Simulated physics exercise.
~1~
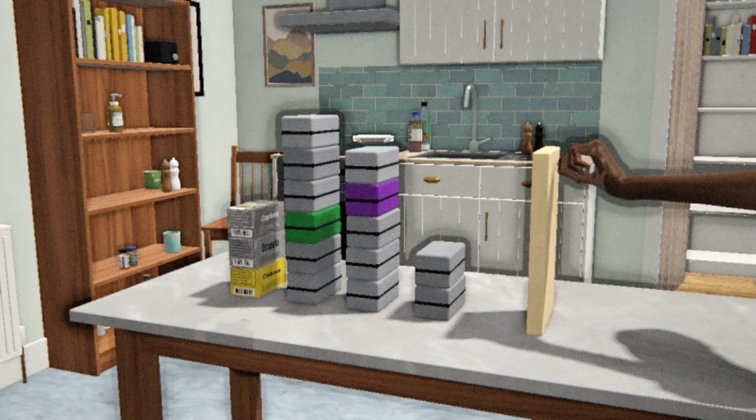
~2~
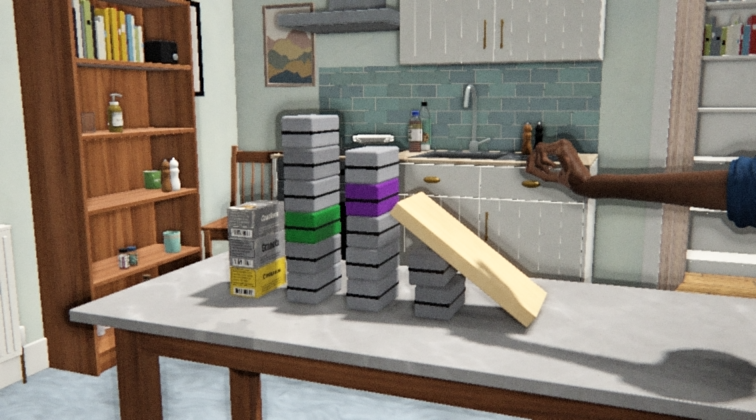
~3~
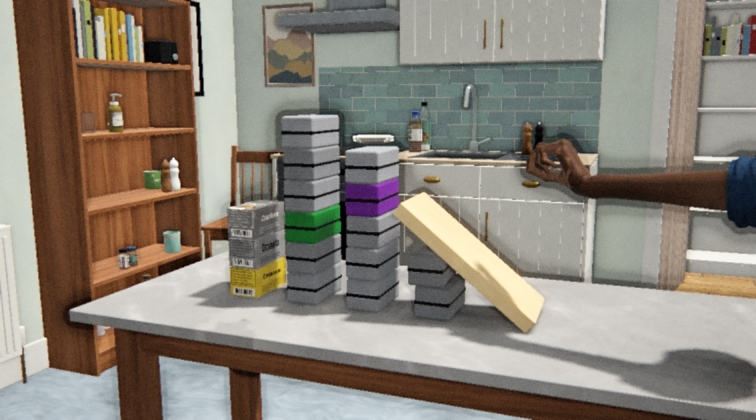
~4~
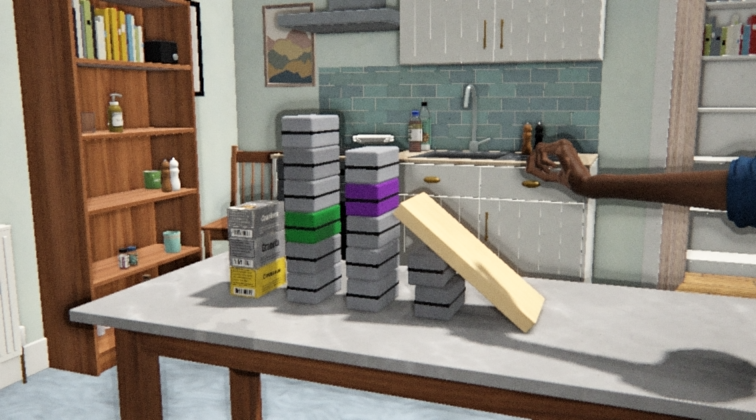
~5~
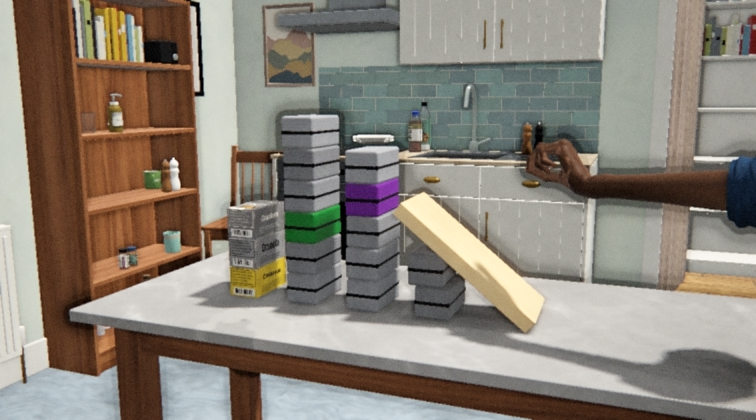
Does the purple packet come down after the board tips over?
No, the purple packet stays up in its column while the board rests at a slant.
